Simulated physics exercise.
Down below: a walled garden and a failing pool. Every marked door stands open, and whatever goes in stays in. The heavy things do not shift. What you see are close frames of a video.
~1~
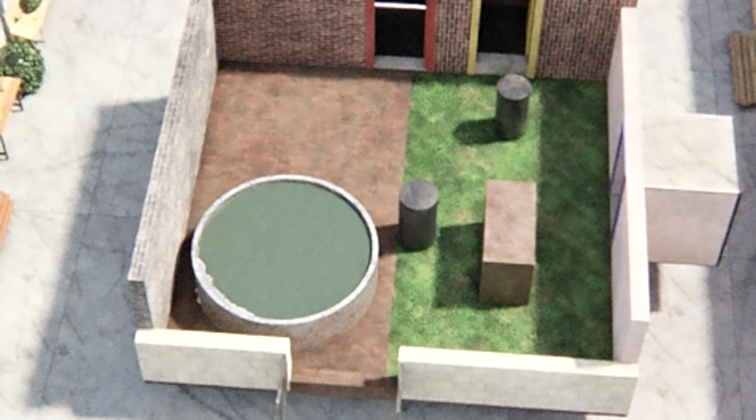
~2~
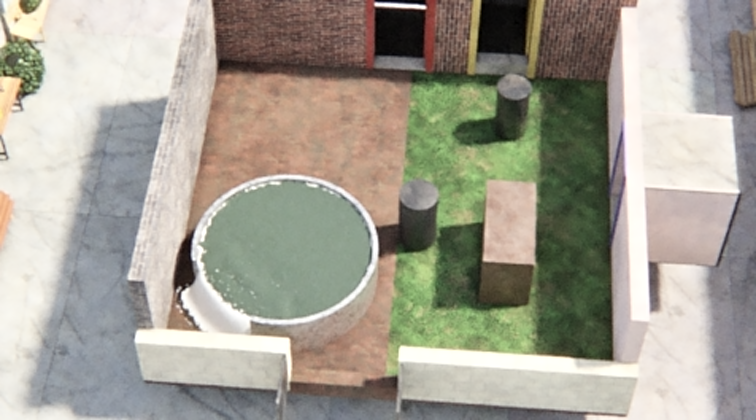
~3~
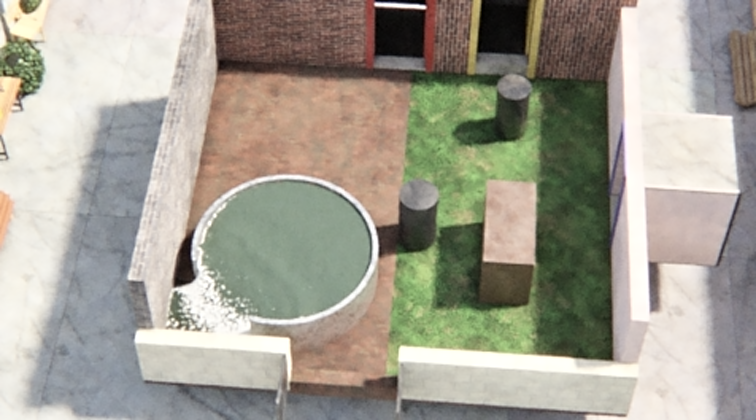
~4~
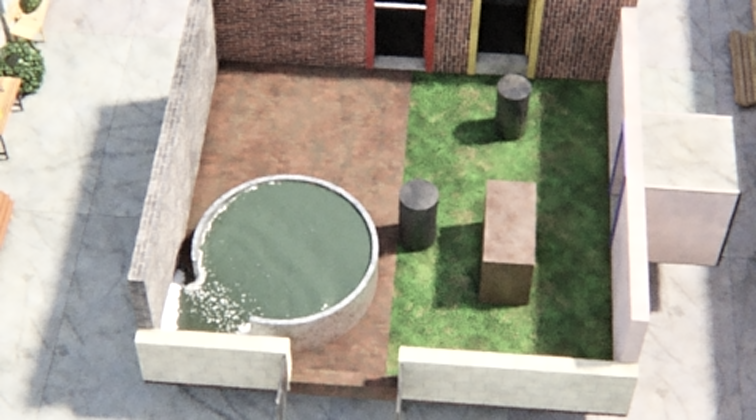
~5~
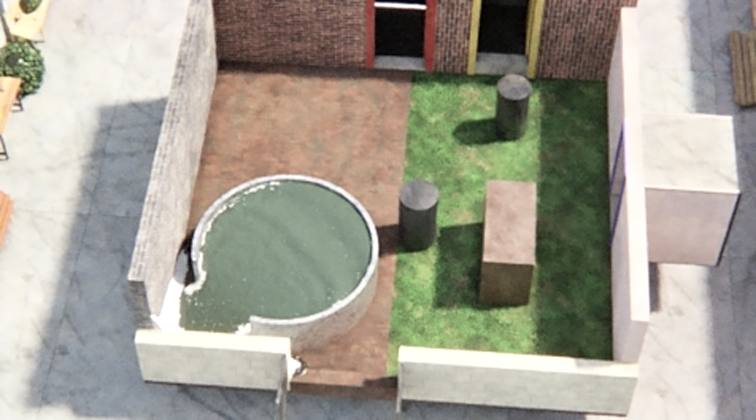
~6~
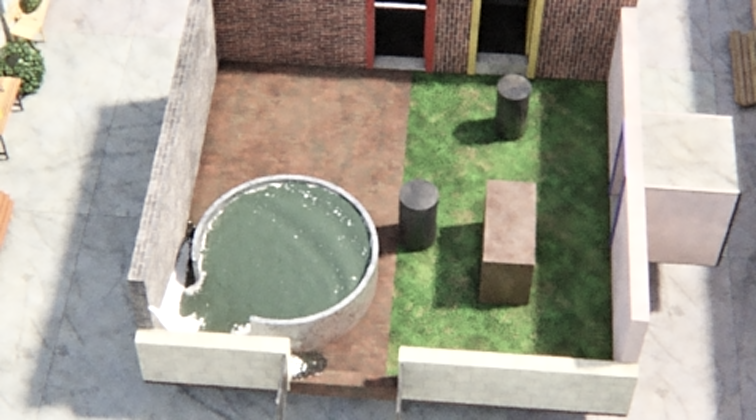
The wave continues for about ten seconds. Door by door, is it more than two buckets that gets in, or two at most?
The blue door never exceeds two buckets; the red door never exceeds two buckets; the yellow door never exceeds two buckets.
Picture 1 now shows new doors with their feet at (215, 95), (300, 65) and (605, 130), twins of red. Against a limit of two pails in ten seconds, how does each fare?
Door by door, it goes clears the line, clears the line, misses the line.
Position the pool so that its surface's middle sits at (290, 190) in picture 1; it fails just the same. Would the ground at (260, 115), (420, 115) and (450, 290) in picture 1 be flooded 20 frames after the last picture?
Soaked, bone-dry, soaked.
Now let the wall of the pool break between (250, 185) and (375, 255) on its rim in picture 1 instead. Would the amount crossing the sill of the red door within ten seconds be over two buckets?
I reckon the red door exceeds it.
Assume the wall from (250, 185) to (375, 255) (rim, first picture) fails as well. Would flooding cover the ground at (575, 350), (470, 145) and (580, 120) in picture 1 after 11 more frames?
First kept bare, second soaked through, third kept bare.
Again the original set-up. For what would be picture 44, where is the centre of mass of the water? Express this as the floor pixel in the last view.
I'd place it roughly at (295, 257).
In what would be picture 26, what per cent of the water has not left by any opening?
Estimate: Some 96 %.
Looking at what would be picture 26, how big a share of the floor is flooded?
About 45 per cent.
A moment on, water covers 10 % of the floor; the blue door not reached, the red door not reached, the yellow door not reached.
Next, water covers 25 % of the floor; the blue door not reached, the red door not reached, the yellow door not reached.
Then, water covers 45 % of the floor; the blue door not reached, the red door wet at the sill, nothing in, the yellow door not reached.
Later, water covers 65 % of the floor; the blue door not reached, the red door wet at the sill, nothing in, the yellow door wet at the sill, nothing in.
In the end, water covers 90 % of the floor; the blue door not reached, the red door wet at the sill, nothing in, the yellow door wet at the sill, nothing in.
